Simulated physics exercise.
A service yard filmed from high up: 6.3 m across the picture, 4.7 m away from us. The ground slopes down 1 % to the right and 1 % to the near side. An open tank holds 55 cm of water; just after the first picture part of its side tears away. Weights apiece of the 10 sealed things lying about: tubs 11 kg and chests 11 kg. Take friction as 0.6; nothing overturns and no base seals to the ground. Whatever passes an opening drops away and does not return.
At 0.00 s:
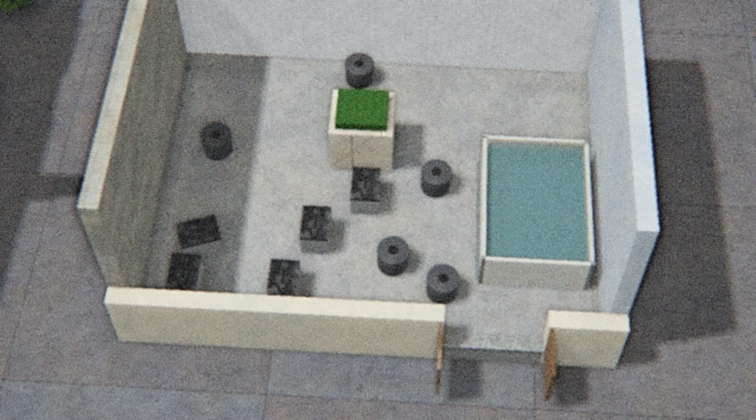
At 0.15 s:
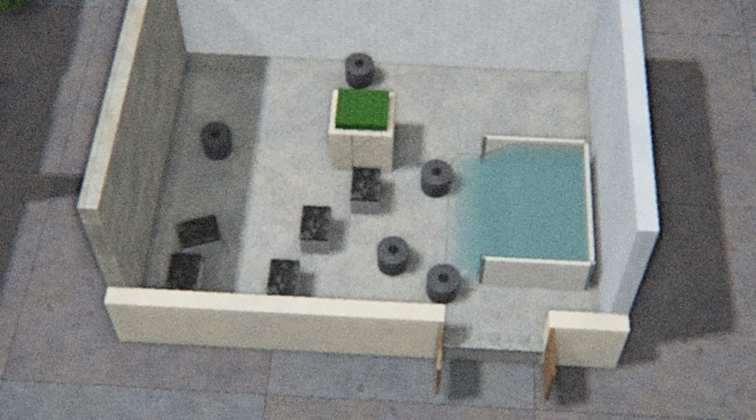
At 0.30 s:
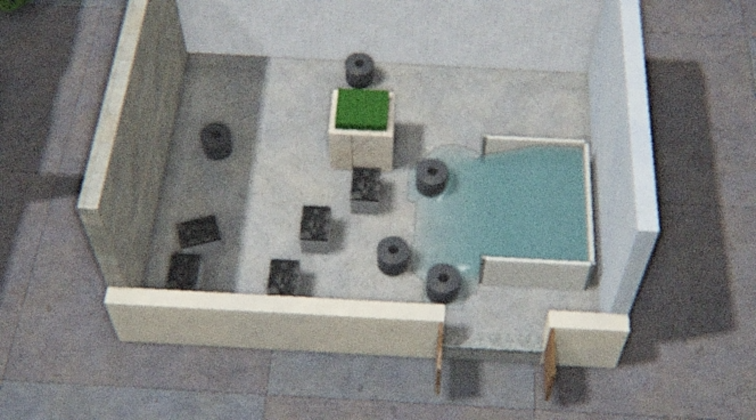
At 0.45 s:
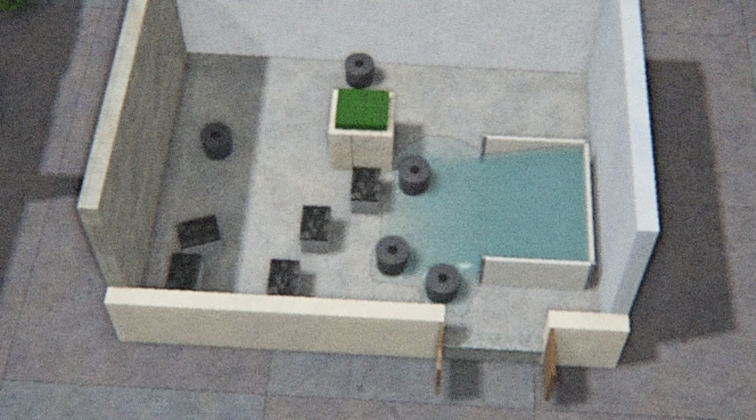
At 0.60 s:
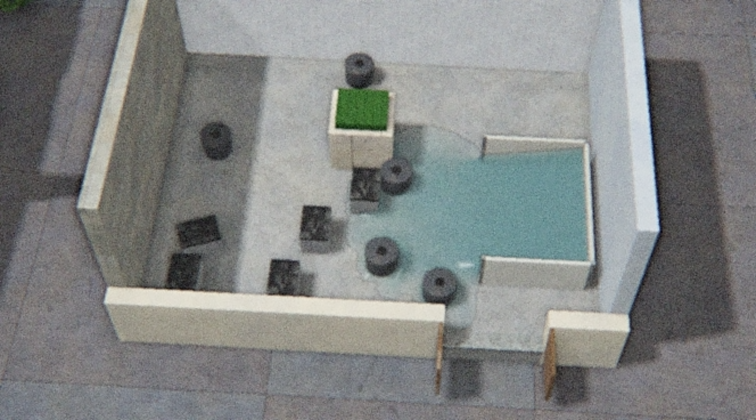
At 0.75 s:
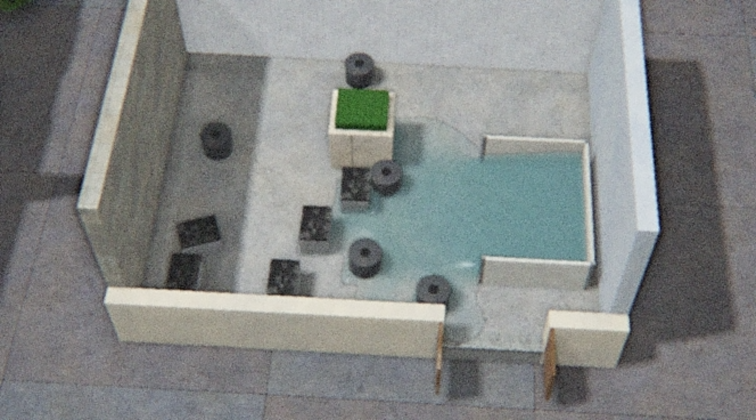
We see a walled yard from above as the left side of a water tank opens and water spreads leftward across the floor, pushing first one dark tub, then others nearby and a dark chest, a short way left.
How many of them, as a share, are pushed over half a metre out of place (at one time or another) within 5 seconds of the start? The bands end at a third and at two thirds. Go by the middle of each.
Share: At least two thirds.
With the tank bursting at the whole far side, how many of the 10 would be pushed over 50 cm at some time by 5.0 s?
Then 2.
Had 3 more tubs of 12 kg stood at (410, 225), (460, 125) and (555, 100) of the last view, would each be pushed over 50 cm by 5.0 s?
In that order: Past it, less, short of it.
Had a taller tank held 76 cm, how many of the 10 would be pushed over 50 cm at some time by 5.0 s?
In that case 10 of them.
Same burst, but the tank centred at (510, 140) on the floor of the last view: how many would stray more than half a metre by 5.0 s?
Then 7.
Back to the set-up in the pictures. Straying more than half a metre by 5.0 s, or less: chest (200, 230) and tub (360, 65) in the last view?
In that order: Over, less.
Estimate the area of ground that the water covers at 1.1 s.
About 11.5 m2.
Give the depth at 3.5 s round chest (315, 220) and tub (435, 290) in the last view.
Roughly 21 and 5 cm.
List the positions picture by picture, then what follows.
A tub at (436, 172), on the bottom; a tub at (393, 250), on the bottom; water covers 2.9 m2; 0 of 10 have shifted, in the first picture.
A tub at (436, 172) rests on the ground; a tub at (393, 250) rests on the ground; water covers 3.9 m2; 0 of 10 have shifted, in the second picture.
A tub at (432, 172), on the bottom, 6 cm from its start; a tub at (393, 250) rests on the ground; 4.8 m2 under water; 1 of 10 have shifted, in the third picture.
A tub at (415, 170) rests on the ground, 31 cm from its start; a tub at (392, 250) rests on the ground; 6.0 m2 under water; 1 of 10 have shifted, in the fourth picture.
A tub at (396, 170) rests on the ground, 58 cm from its start; a tub at (381, 251) rests on the ground, 16 cm from its start; water covers 7.2 m2; 3 of 10 have shifted, in the fifth picture.
A tub at (386, 172) rests on the ground, 72 cm from its start; a tub at (365, 252) rests on the ground, 39 cm from its start; water covers 8.4 m2; 4 of 10 have shifted, in the sixth picture.
After 1.1 s 3 of 10 are over 50 cm from their spots; 1 afloat.
After 2.2 s 5 of 10 are over 50 cm from their spots; 4 afloat.
After 3.5 s 6 of 10 are over 50 cm from their spots; 7 afloat.
After 5.0 s 7 of 10 are over 50 cm from their spots, and 8 have been at some point; 7 afloat.
